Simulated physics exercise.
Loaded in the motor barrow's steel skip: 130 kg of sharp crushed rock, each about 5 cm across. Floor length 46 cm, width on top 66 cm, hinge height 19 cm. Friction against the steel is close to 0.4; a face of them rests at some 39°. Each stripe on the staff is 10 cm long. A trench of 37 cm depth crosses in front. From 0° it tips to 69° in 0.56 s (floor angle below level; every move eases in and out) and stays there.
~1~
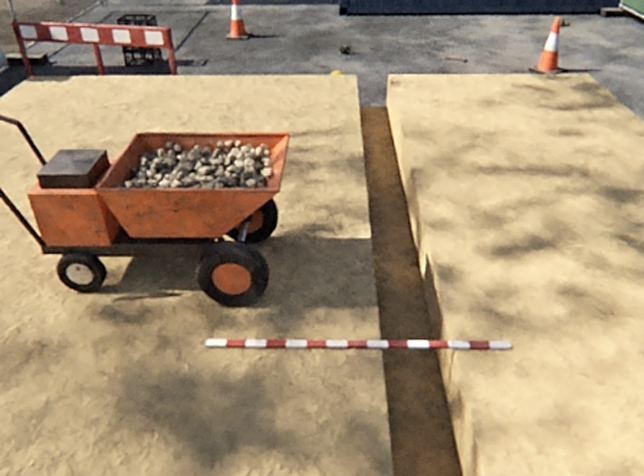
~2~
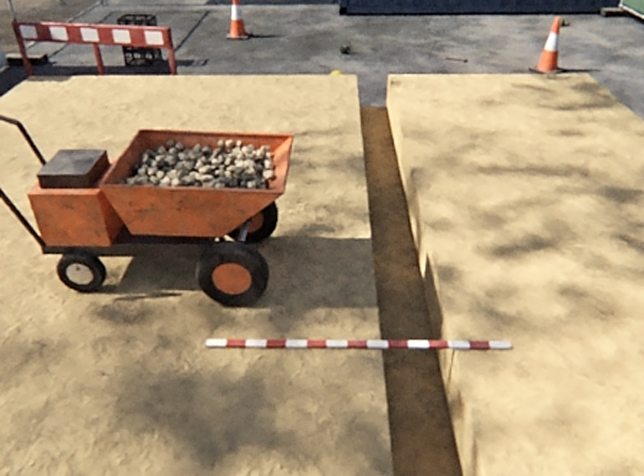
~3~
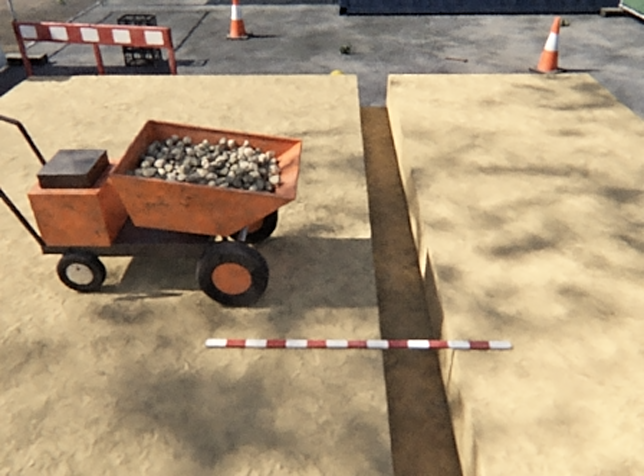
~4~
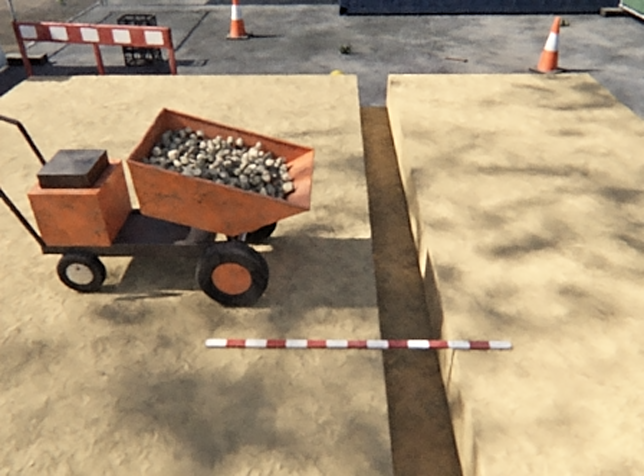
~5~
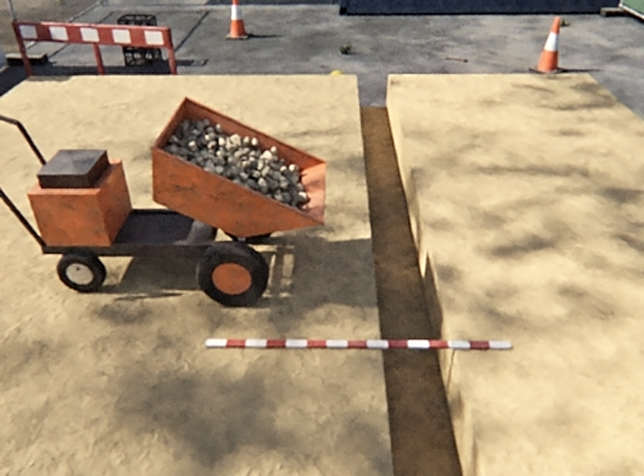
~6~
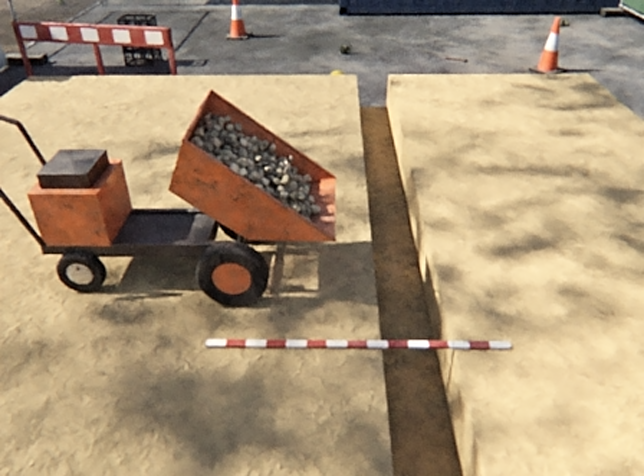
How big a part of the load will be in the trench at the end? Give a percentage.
Close to 74 in a hundred.
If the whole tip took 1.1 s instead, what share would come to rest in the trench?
Then about 55 per cent.
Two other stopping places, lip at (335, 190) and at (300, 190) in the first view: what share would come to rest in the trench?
First some 80, then 100 per cent.
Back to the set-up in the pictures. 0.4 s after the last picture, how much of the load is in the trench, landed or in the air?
About 10 per cent by then.
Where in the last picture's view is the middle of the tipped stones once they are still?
Around (401, 306).
Then, 0.1 s after the last picture the floor is at 58°, 100 % in the skip; the foremost stones are at (334, 239).
Then, 0.4 s after the last picture the floor is at 69°, 78 % in the skip, 12 % short of the trench, 10 % in the trench; the foremost stones are at (404, 284).
Then, 0.7 s after the last picture the floor is at 69°, 19 % in the skip, 17 % short of the trench, 64 % in the trench; the foremost stones are at (435, 302).
Then, 2.7 s after the last picture the floor is at 69°, 9 % in the skip, 16 % short of the trench, 74 % in the trench; the foremost stones are at (435, 290).
